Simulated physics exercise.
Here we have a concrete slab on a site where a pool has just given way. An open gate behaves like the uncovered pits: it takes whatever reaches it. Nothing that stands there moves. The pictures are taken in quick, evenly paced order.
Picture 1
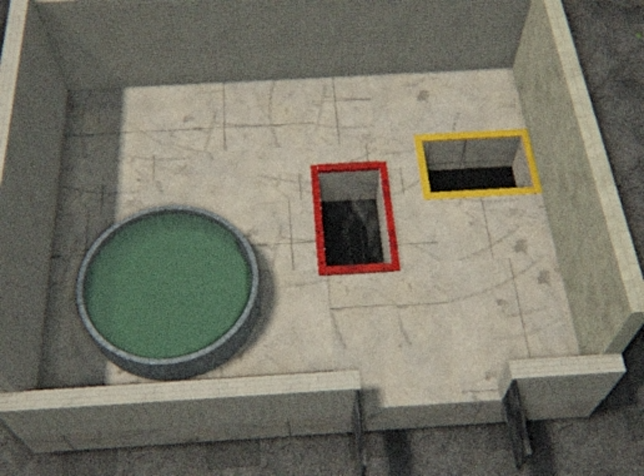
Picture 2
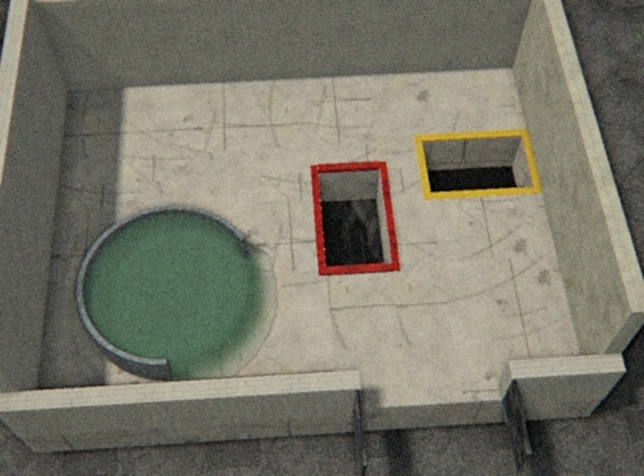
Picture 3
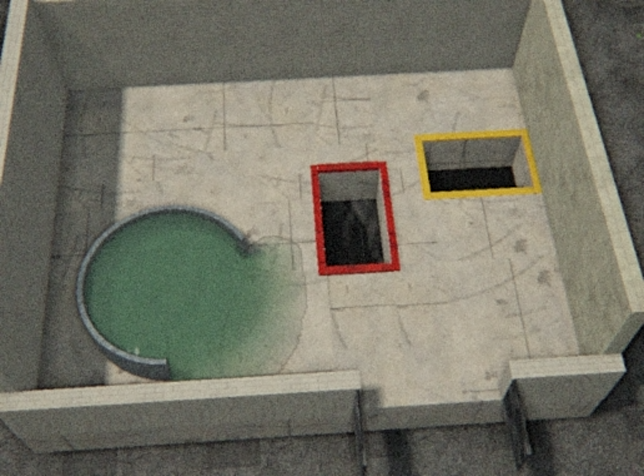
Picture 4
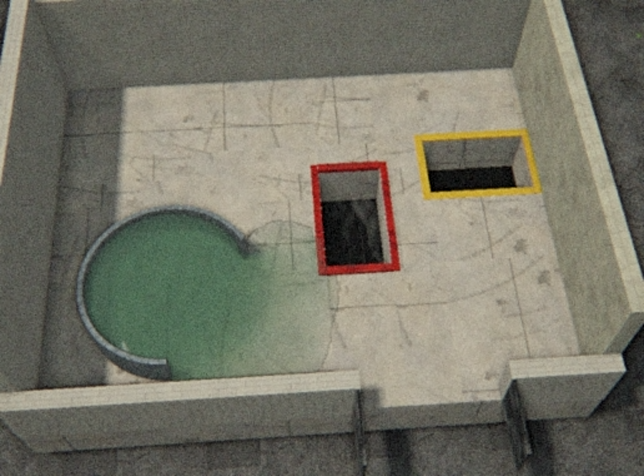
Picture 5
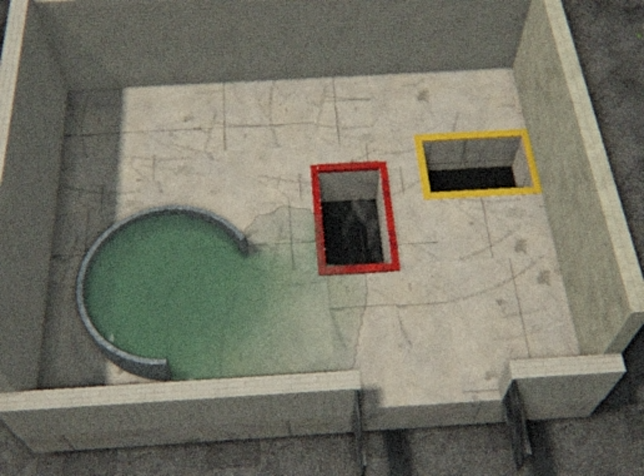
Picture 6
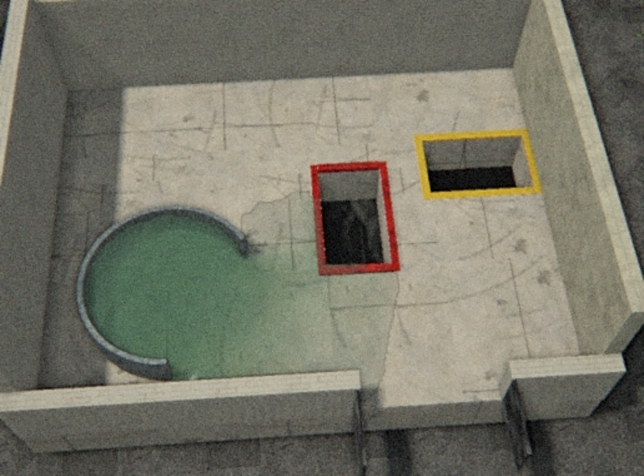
On a walled concrete slab, green water pours from a round pool's broken right side and spreads rightward.
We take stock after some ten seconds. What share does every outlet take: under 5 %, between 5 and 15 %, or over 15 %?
The gate will be a major outlet past fifteen per cent. The red pit will be a middling outlet at five to fifteen per cent. The yellow pit will be a major outlet past fifteen per cent.
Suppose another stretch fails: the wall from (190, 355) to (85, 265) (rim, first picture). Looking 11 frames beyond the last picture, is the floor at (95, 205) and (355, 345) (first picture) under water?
Submerged, submerged.
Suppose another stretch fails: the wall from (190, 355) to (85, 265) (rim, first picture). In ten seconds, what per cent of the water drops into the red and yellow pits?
Parts in a hundred: Red 0, yellow 8.
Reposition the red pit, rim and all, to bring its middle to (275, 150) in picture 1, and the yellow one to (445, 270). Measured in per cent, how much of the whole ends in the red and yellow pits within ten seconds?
Split: Red 0 %, yellow 40 %.
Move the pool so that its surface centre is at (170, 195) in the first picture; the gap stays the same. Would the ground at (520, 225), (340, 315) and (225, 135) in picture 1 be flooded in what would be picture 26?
Okay, first one high and dry, second one got wet, last one high and dry.
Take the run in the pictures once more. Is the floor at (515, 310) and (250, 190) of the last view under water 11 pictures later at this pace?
Soaked, spared.
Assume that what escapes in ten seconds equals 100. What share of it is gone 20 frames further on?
About 25 per cent.
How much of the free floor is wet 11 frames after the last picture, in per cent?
Estimated share: About 35 %.
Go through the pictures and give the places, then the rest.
The first picture shows still water in the round pool at (169, 283).
In the second picture, the front is at a hidden place, out from the gap at (245, 327).
In the third picture, water pours out at (245, 328) and has run to a hidden place.
In the fourth picture, water pours out at (245, 329) and has run to (307, 232).
In the fifth picture, water pours out at (245, 329) and has run to (310, 215).
In the sixth picture, the front is at (308, 198), out from the gap at (245, 329).
A moment on, water covers 30 % of the floor; the gate 0 %, the red pit 3 %, the yellow pit 0 %.
Next, water covers 35 % of the floor; the gate 3 %, the red pit 5 %, the yellow pit 0 %.
Then, water covers 45 % of the floor; the gate 8 %, the red pit 6 %, the yellow pit 1 %.
Later, water covers 55 % of the floor; the gate 14 %, the red pit 7 %, the yellow pit 17 %.
In the end, water covers 70 % of the floor; the gate 22 %, the red pit 7 %, the yellow pit 28 %.
